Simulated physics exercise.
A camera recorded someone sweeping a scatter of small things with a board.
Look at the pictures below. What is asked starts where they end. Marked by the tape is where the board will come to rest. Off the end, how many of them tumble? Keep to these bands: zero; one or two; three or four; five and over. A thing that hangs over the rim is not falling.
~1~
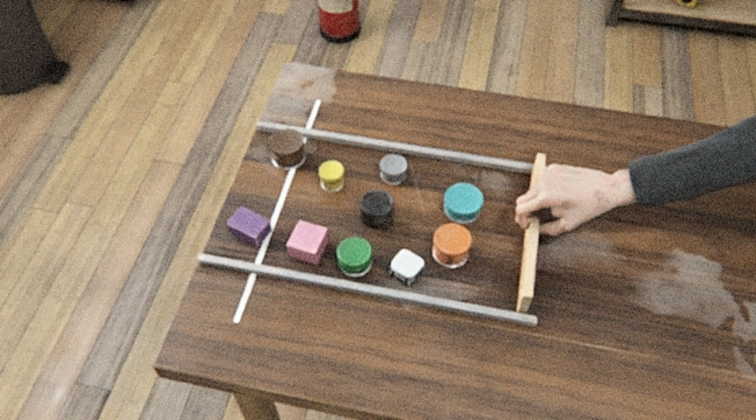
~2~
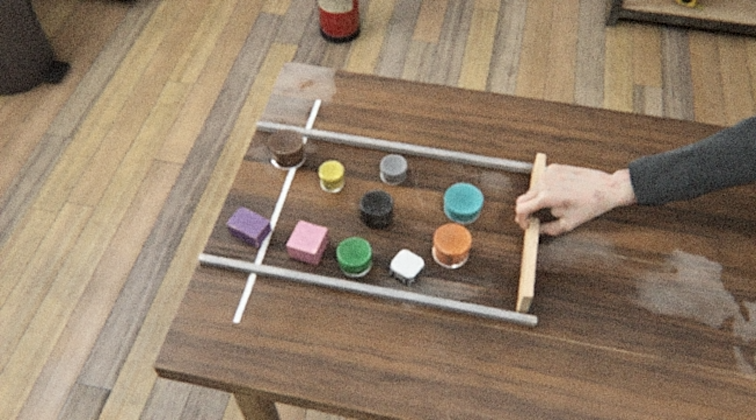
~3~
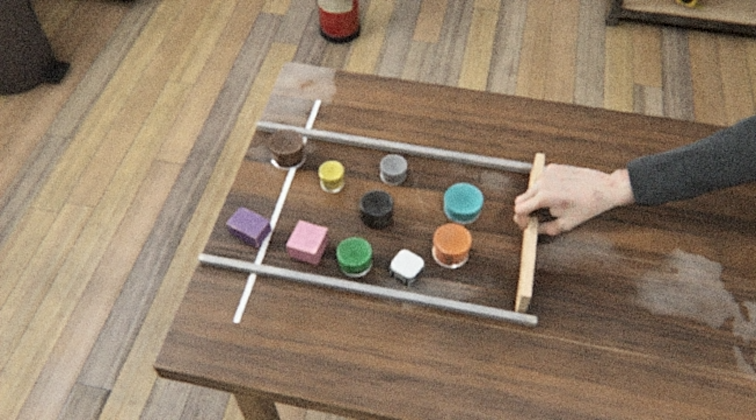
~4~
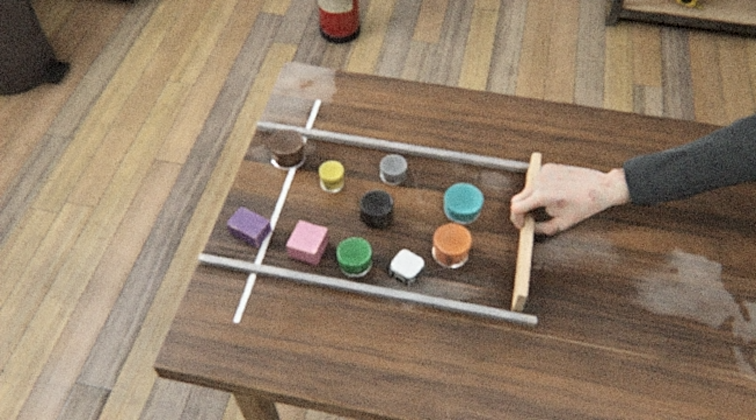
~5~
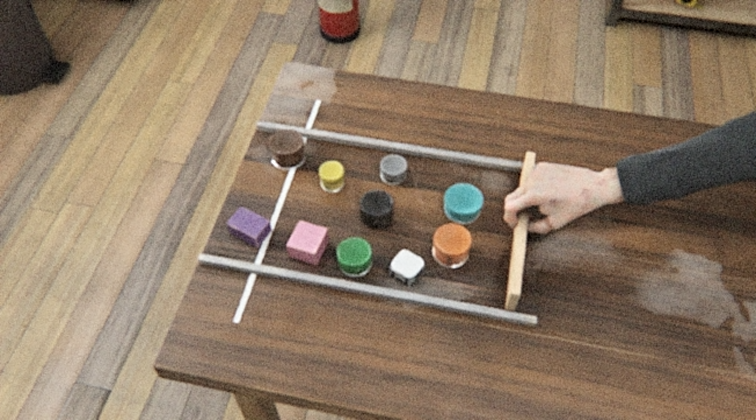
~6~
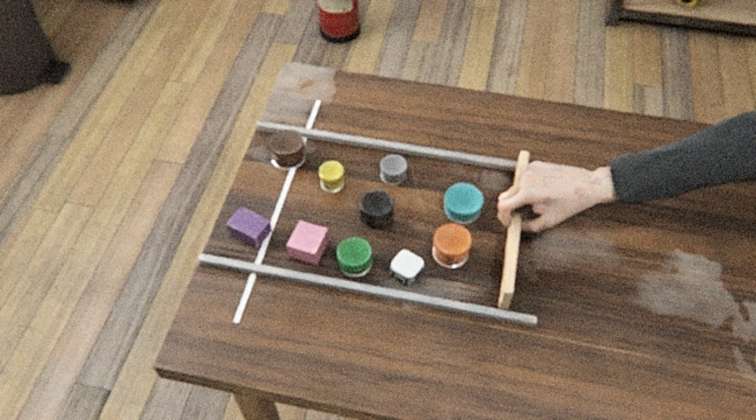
I expect the drop count to reach one but not three.
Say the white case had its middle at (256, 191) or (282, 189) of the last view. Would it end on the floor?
Place by place, it goes down, then goes down.
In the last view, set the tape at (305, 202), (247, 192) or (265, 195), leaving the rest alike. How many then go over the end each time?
In order: 1, 6 and 5.
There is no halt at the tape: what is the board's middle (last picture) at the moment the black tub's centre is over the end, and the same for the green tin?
The middle is at (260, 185) when it's the black tub, and at (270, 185) when it's the green tin.
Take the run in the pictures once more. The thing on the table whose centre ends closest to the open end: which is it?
The one you want is the pink block.
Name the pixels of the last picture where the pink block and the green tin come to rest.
First object about (215, 210); second object about (223, 235).
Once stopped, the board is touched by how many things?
Contact count: 4.
A little later, none off yet; purple block at rest near (250, 227); brown tin at rest near (287, 149); pink block at rest near (308, 243).
When it is over, the number that fall off is one or two; down, purple block.
